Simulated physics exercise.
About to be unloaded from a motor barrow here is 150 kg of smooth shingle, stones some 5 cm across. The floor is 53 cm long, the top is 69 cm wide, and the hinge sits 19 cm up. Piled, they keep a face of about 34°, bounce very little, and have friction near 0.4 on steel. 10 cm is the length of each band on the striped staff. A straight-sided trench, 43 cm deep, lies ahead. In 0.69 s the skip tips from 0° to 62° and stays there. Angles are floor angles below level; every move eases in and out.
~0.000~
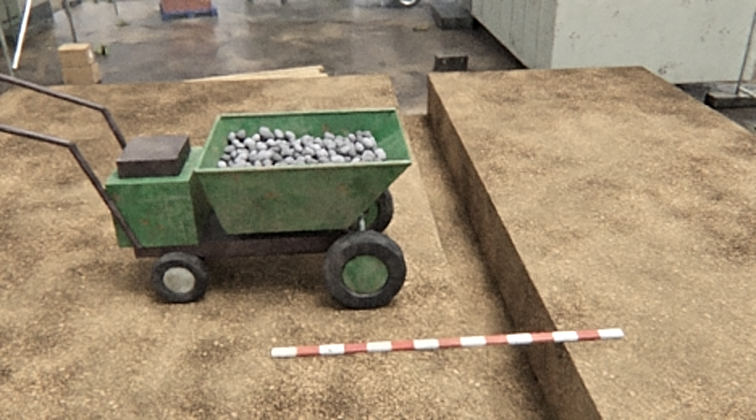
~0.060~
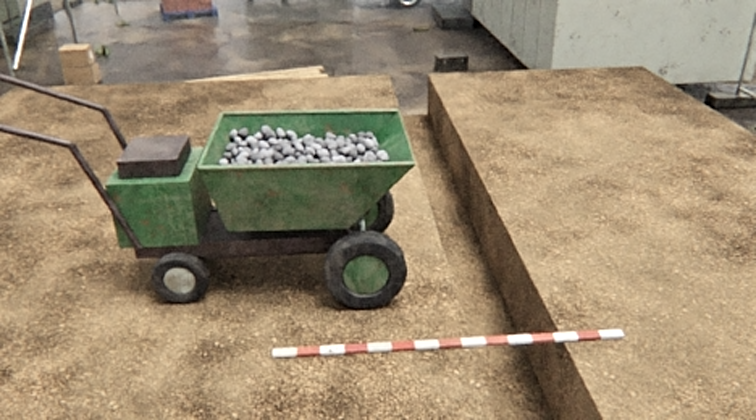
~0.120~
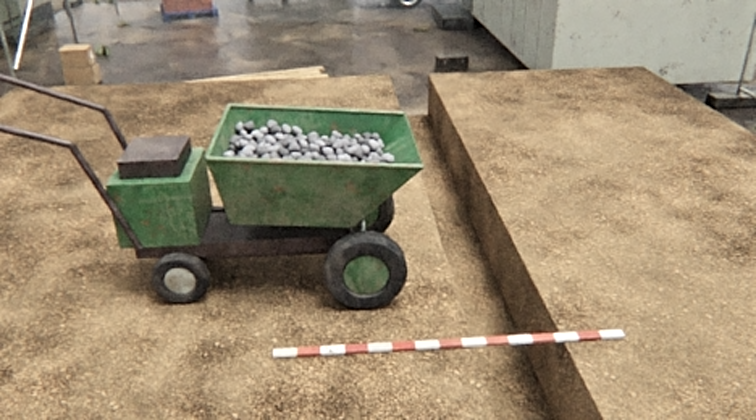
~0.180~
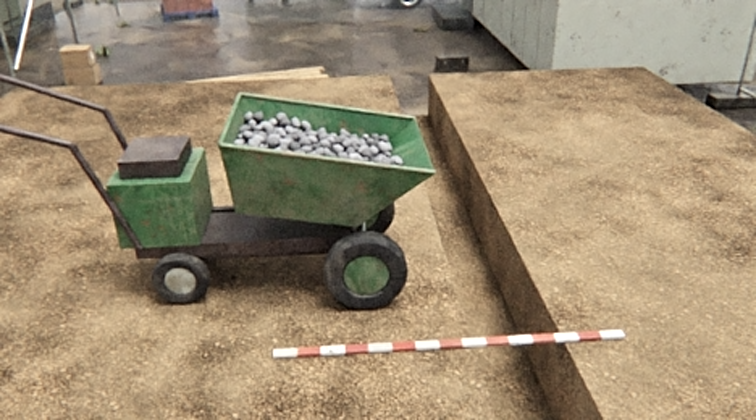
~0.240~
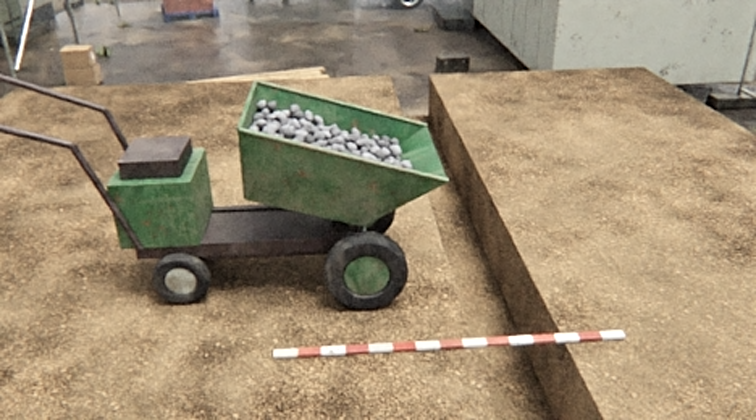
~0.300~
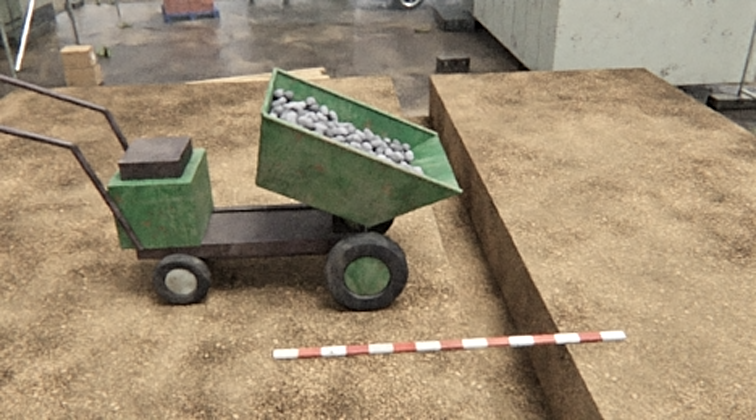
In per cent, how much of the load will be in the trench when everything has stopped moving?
Around 58 per cent of it.
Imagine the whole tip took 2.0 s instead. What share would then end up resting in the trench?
Something close to 80 per cent.
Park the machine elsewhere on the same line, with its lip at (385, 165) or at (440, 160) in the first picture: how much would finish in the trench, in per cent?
I'd expect some 80 per cent, then some 40.
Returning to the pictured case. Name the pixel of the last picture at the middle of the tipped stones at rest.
The resting stones are centred at roughly (516, 313).
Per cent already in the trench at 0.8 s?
Around 15 per cent of it.
After 0.5 s the floor is at 53°; 100 % in the skip; the foremost stones are at (463, 212).
After 0.8 s the floor is at 62°; 87 % in the skip, 13 % in the trench; the foremost stones are at (530, 242).
After 1.1 s the floor is at 62°; 37 % in the skip, 25 % in the trench, 38 % past the trench; the foremost stones are at (658, 259).
After 3.1 s the floor is at 62°; 0 % in the skip, 58 % in the trench, 42 % past the trench; the foremost stones are past the picture's edge.
